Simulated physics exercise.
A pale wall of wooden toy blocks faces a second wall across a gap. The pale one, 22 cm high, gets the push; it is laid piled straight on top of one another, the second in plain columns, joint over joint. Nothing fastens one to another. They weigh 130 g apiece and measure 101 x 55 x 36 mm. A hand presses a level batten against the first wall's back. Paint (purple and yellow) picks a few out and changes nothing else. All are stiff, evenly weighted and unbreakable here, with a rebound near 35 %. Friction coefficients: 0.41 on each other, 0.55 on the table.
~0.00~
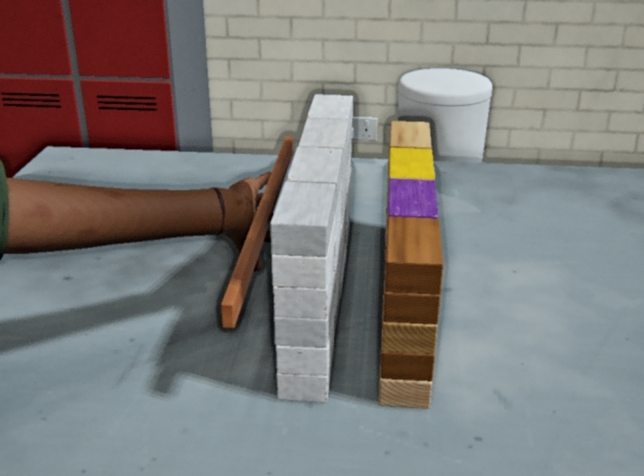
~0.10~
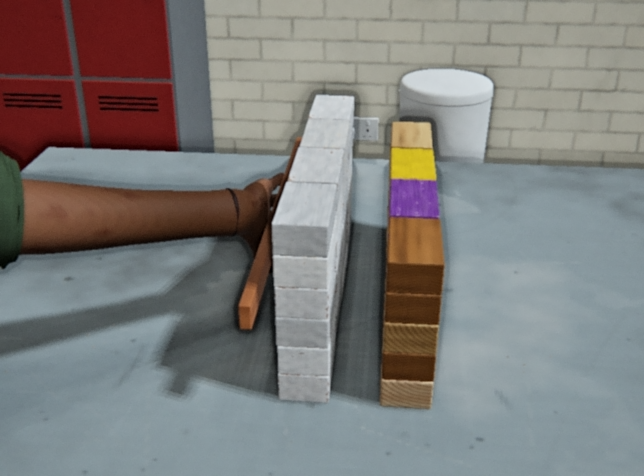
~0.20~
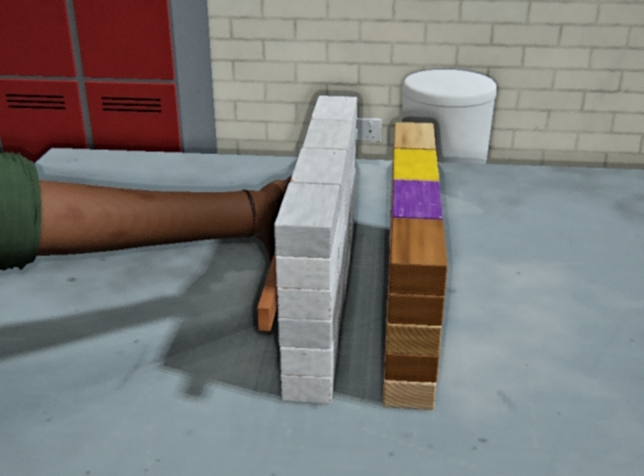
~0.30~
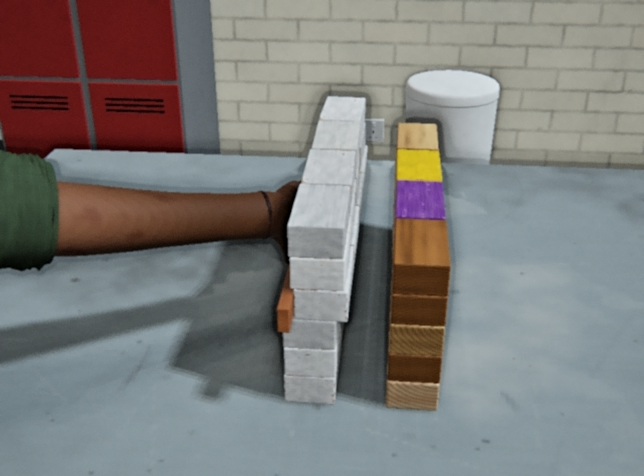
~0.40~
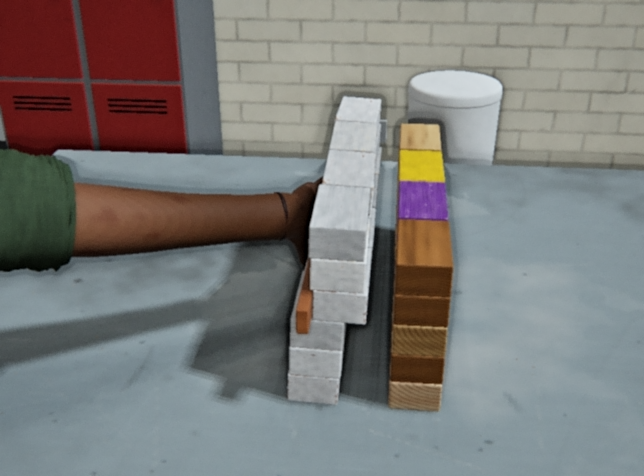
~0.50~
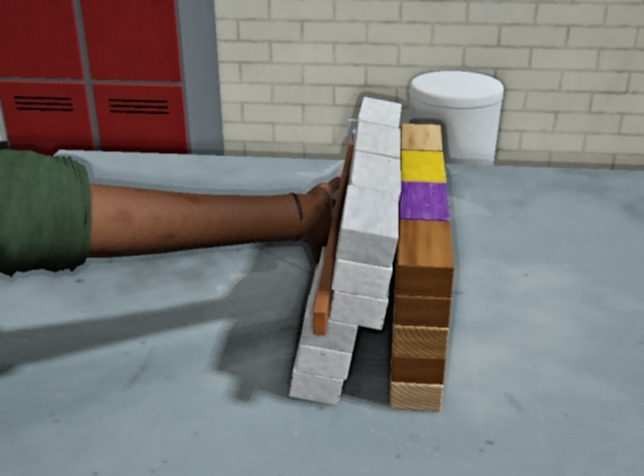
A wall of pale blocks stacked in straight columns stands on a grey tabletop beside a brown wooden one topped with a yellow and a purple block, seen end-on from slightly above. Behind them are red lockers, a cream brick wall and a white bin. From the left, a green-sleeved arm pushes a level batten rightward into the pale wall, shifting and leaning its upper blocks toward the brown one as the camera pans slightly left.
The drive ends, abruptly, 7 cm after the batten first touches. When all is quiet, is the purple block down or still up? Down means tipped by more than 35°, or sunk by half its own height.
In the end the purple block falls.
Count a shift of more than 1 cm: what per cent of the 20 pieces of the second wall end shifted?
80 per cent.
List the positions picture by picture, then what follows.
In the first picture (places mark the middle of the side facing us; the camera pans a little), batten (228, 316) 35 mm from the wall; purple block (413, 196); yellow block (412, 162); the rest undisturbed.
The second picture shows batten (245, 318) 19 mm from the wall; purple block (414, 196).
The third picture shows batten (264, 319) 3 mm from the wall; purple block (417, 197).
The fourth picture shows batten (283, 321) 13 mm in; purple block (420, 198).
The fifth picture shows batten (302, 322) 29 mm in; purple block (423, 198).
The sixth picture shows batten (320, 324) 45 mm in; purple block (424, 199); yellow block (423, 165); the rest undisturbed.
After 0.84 s, 12 of the pale wall down; none of the 20 blocks of the second wall down, 20 disturbed; purple block leaning 21°; yellow block leaning 22°.
After 1.04 s, 12 of the pale wall down; 16 of the 20 blocks of the second wall down; purple block on its side; yellow block on its side.
By the end (2.1 s), 12 of the pale wall down; 16 of the 20 blocks of the second wall down; purple block upside down; yellow block upside down.
